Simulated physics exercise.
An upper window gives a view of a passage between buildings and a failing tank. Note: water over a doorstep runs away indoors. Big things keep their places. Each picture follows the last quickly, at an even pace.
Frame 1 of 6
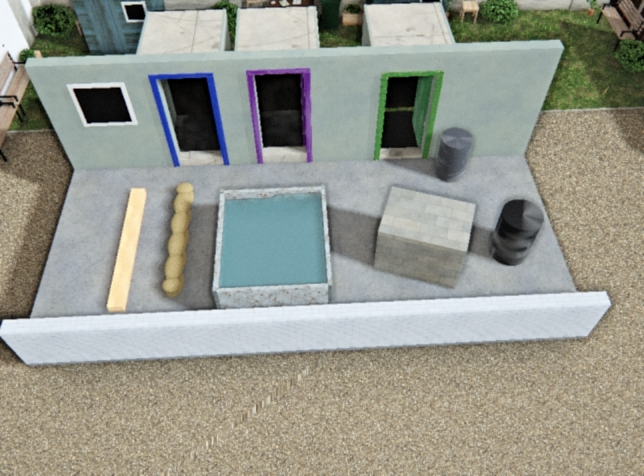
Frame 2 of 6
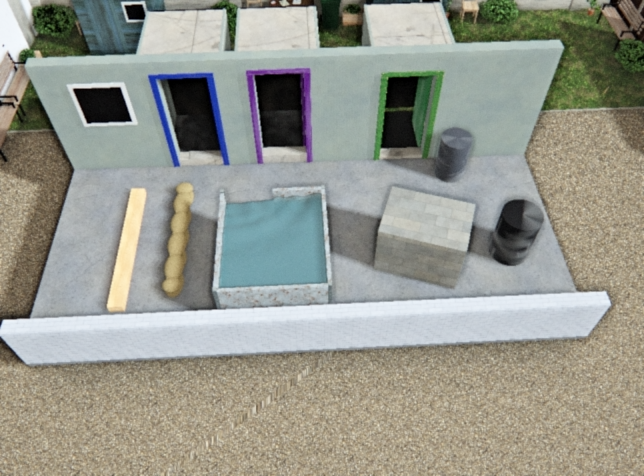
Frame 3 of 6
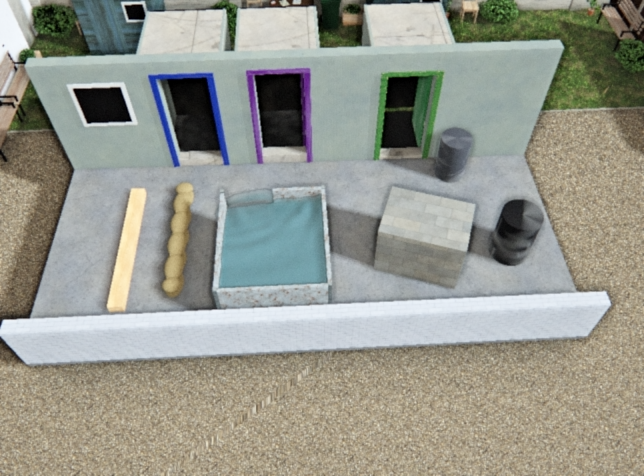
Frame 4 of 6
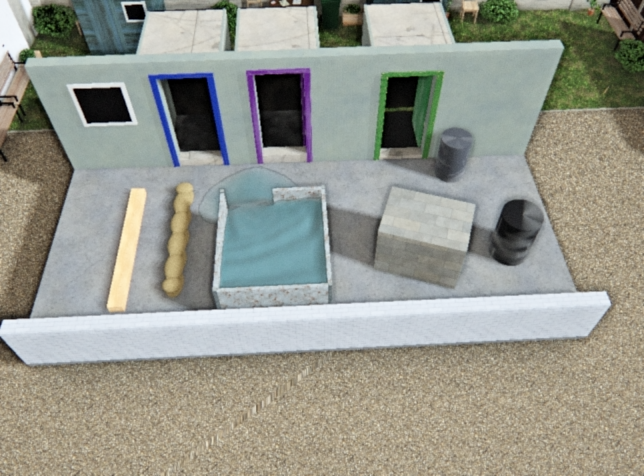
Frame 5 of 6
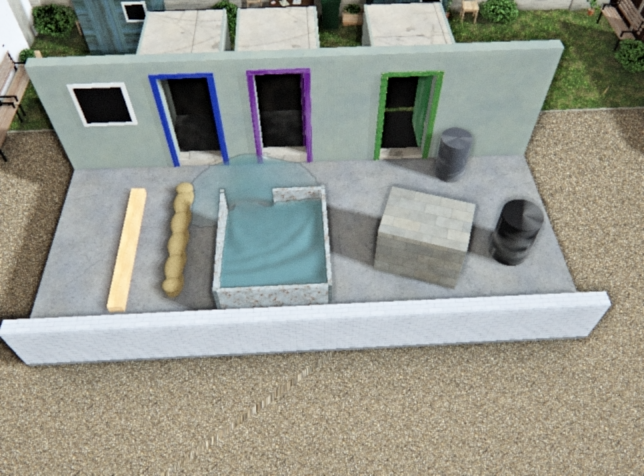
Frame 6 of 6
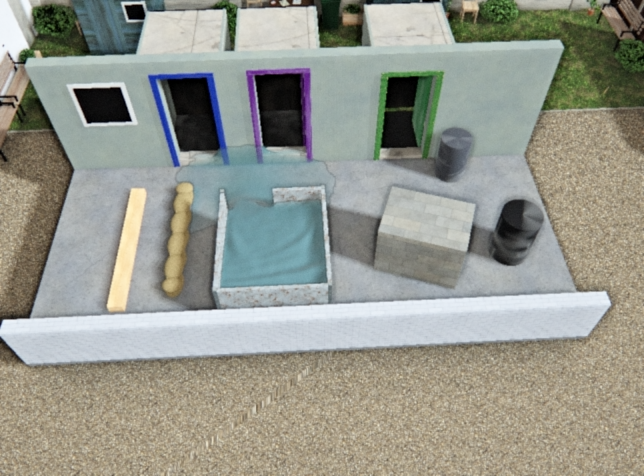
The clip opens on a raised view of a walled grey yard, where a square tank of blue-green water sits still. A gap opens in its far side, and water pours out, fanning across the paving to the wall by the blue and purple doorways while the surrounding objects stay put.
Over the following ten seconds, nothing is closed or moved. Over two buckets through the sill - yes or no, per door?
Blue door - yes, green door - no, purple door - yes.
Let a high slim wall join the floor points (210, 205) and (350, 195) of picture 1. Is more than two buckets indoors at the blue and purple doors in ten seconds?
I reckon the blue door keeps inside the limit, and the purple door keeps inside the limit as well.
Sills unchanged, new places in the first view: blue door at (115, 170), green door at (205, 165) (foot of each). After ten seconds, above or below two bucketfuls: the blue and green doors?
Note: Blue door remains short of it; green door crosses the line.
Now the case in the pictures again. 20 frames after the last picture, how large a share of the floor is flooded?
My estimate is close to 55 per cent.
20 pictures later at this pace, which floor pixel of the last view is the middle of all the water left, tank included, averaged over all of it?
I'd place it roughly at (282, 231).
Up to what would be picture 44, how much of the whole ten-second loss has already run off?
Estimated share: Close to 70 %.
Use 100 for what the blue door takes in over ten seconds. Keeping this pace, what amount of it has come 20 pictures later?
Approximately 90 per cent.
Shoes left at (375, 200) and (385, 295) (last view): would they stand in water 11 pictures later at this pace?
Same order as asked: Drenched, dry as before.
A moment on, water covers 20 % of the floor; the blue door over two buckets in, the green door wet at the sill, nothing in, the purple door over two buckets in.
Next, water covers 35 % of the floor; the blue door far over two buckets in, the green door wet at the sill, nothing in, the purple door far over two buckets in.
Then, water covers 55 % of the floor; the blue door far over two buckets in, the green door wet at the sill, nothing in, the purple door far over two buckets in.
Later, water covers 70 % of the floor; the blue door far over two buckets in, the green door under two buckets in, the purple door far over two buckets in.
In the end, water covers 80 % of the floor; the blue door far over two buckets in, the green door under two buckets in, the purple door far over two buckets in.
